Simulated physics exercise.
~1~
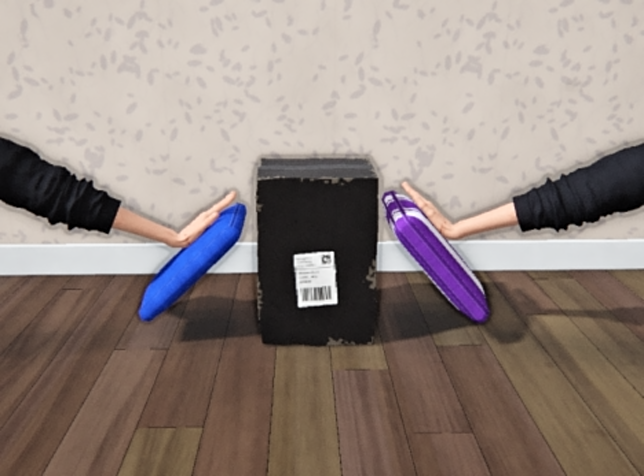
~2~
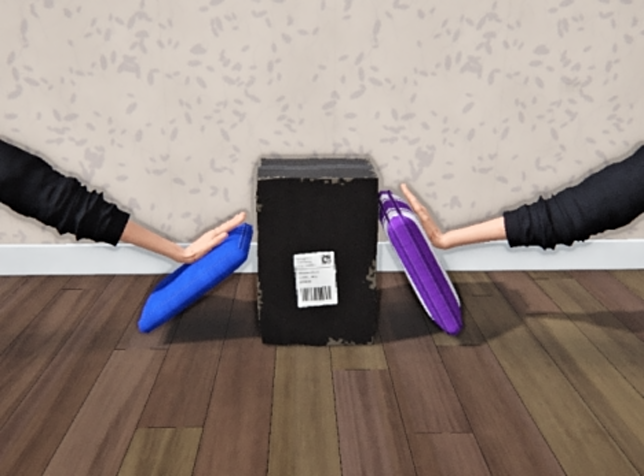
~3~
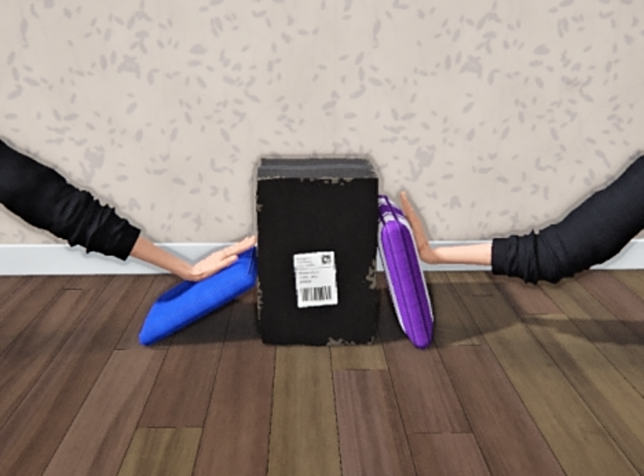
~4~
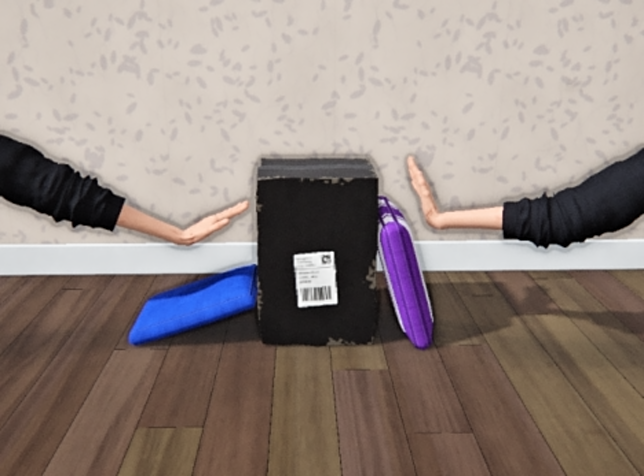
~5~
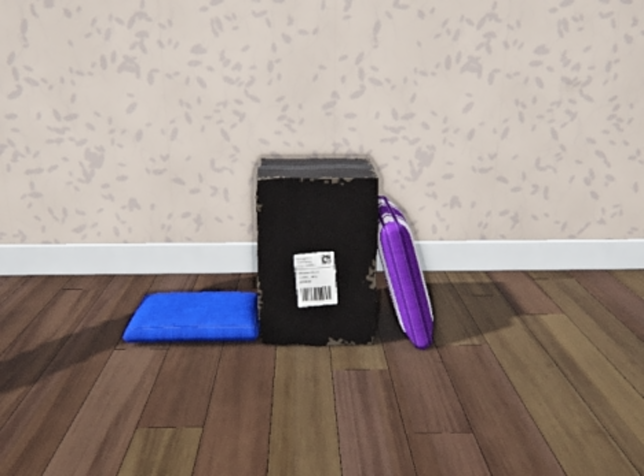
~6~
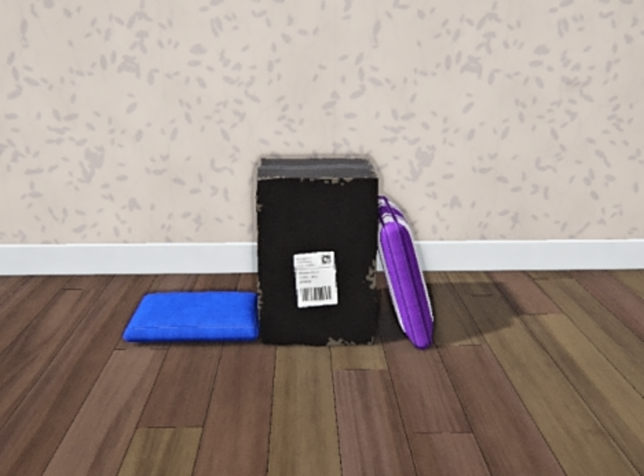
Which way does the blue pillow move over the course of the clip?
The blue pillow moves down, sinking beside the black box until it lies flat on the floor.
